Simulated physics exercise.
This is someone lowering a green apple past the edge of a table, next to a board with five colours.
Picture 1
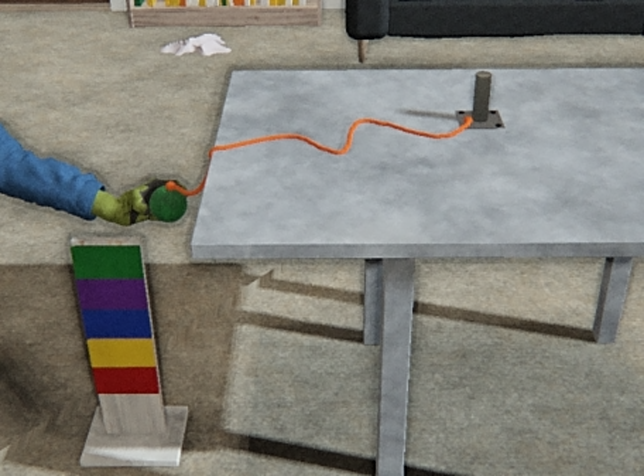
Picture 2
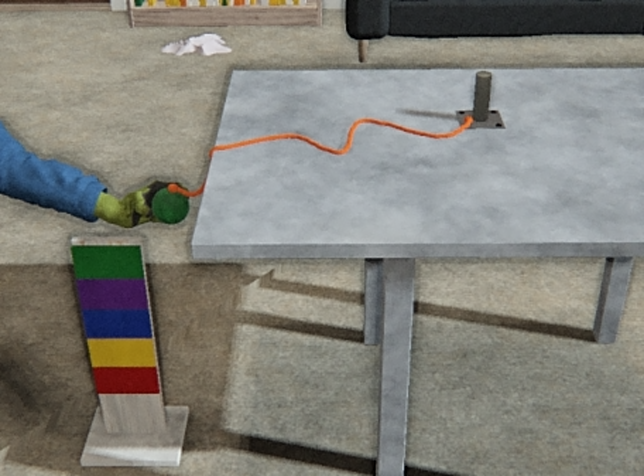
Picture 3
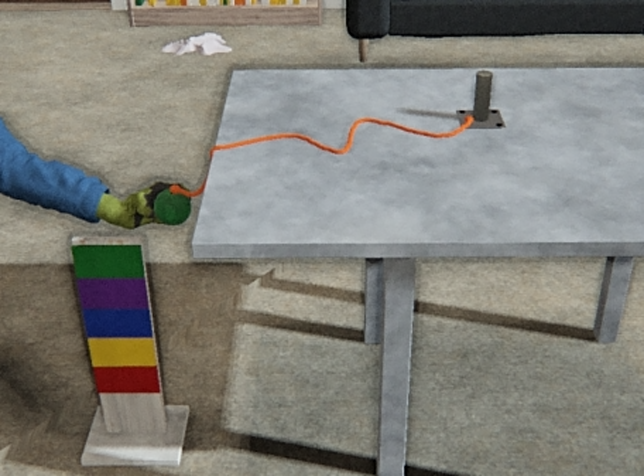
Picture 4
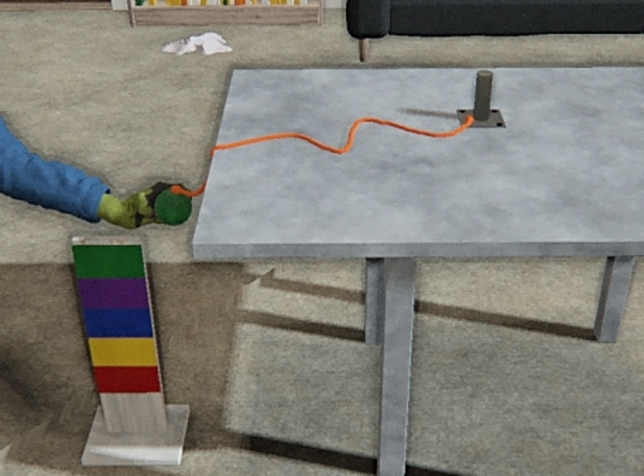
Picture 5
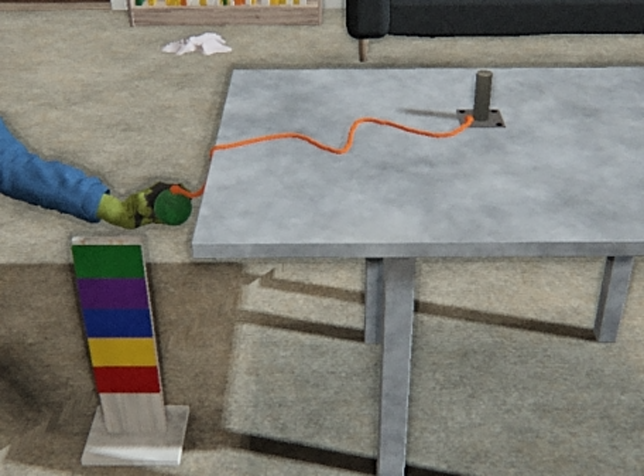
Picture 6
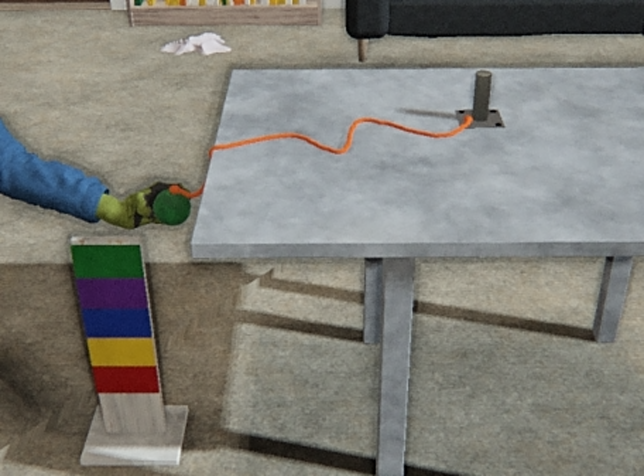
A gloved hand holds a green ball on an orange cord beside a gray table, barely moving.
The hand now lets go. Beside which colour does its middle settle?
The blue one.
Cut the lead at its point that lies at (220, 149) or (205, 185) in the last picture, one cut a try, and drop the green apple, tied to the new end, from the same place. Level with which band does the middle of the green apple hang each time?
One after the other, green; purple.
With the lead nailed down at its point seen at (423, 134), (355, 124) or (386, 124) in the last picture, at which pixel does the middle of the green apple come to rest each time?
Try by try, around (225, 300), (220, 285) and (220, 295).
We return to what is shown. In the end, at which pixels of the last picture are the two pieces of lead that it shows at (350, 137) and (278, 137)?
About (290, 136), and the other about (215, 181).
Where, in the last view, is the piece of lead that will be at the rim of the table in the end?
The one at (310, 142).
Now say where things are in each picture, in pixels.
The first frame shows green apple (168, 204); green (107, 264); purple (112, 295); blue (117, 325); yellow (121, 354); red (126, 382).
The second frame shows green apple (171, 206); lead through (454, 134) (387, 124) (349, 143) (297, 137) (225, 148).
The third frame shows green apple (172, 207).
The fourth frame shows green apple (173, 207); lead through (454, 134) (388, 123) (350, 142) (298, 136) (226, 147).
The fifth frame shows green apple (173, 208).
The sixth frame shows green apple (172, 208); lead through (453, 134) (387, 123) (349, 142) (297, 136) (224, 147).
Soon after, apple near (189, 304); level with purple.
Then, apple near (244, 307); level with blue.
Further on, apple near (218, 316); level with blue.
At rest, apple near (226, 314); level with blue. The lead holds its middle at blue.
